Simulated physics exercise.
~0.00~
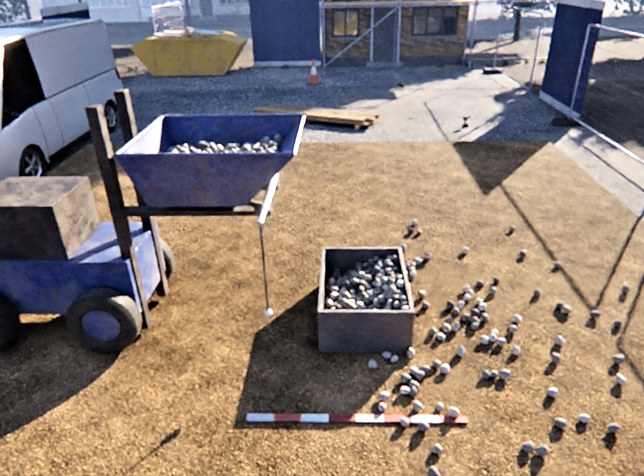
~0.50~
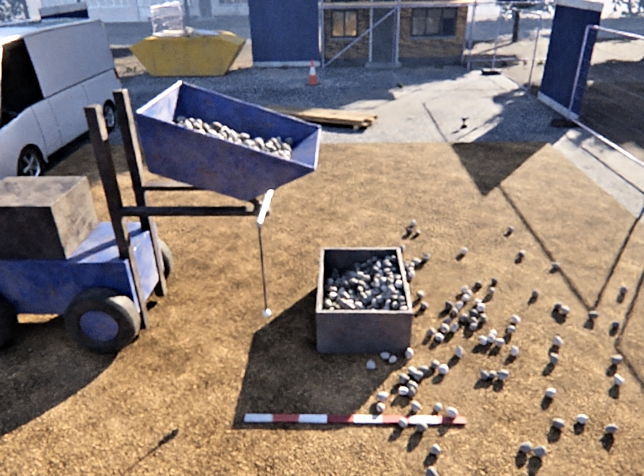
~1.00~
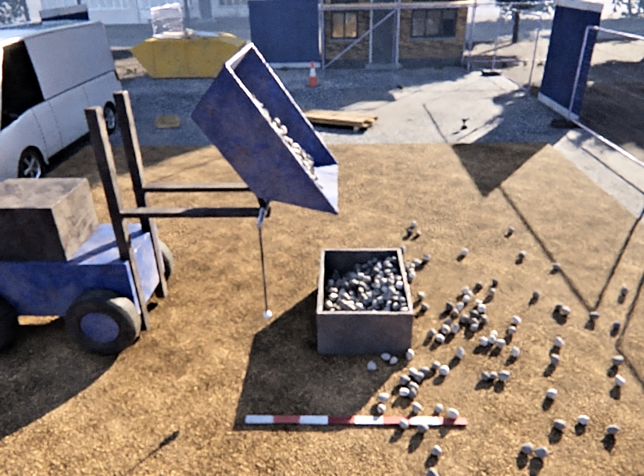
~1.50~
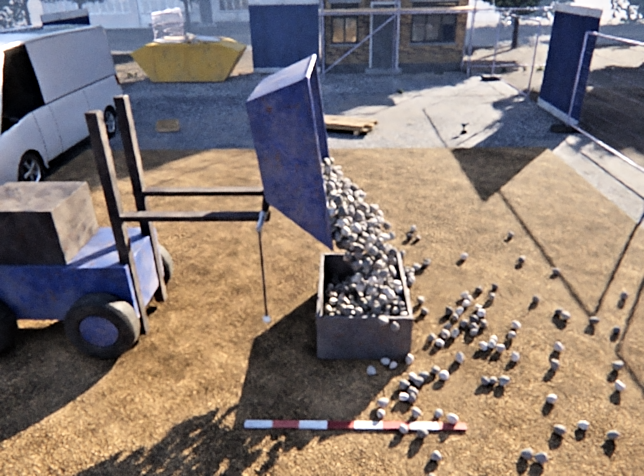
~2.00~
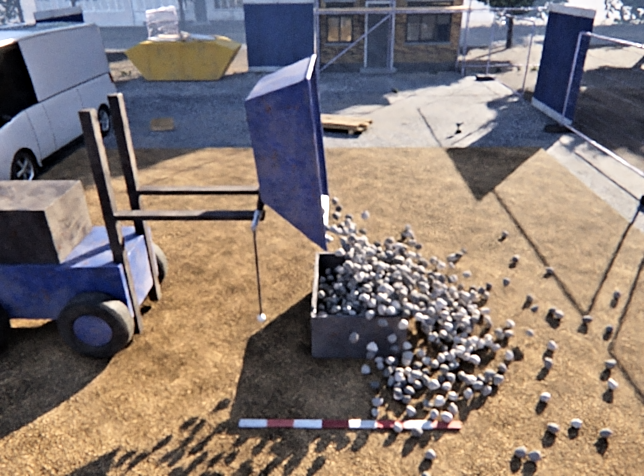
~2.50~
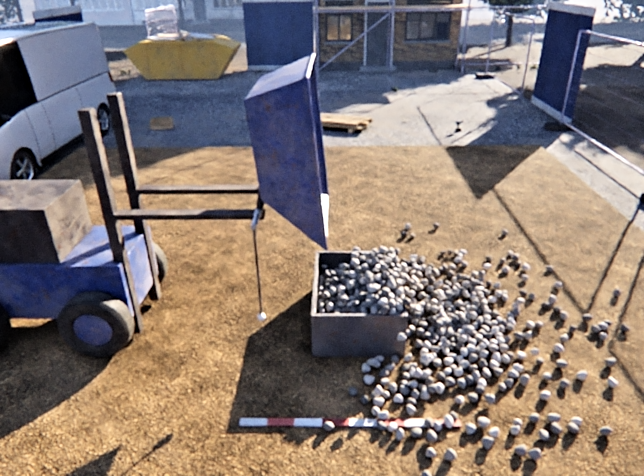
A blue fork truck stands at the left of a sandy yard, seen from above, holding up a blue skip of grey stones, with a white ball hanging beneath. In front is a square bin already holding stones, with more scattered to its right and a red and white striped pole on the ground. The skip tips steeply to the right while the truck stays put. Stones pour into the bin, heap up and spill over its right side. The skip ends nearly upright and empty, the bin is full, and a broad pile spreads across the sand beside it.
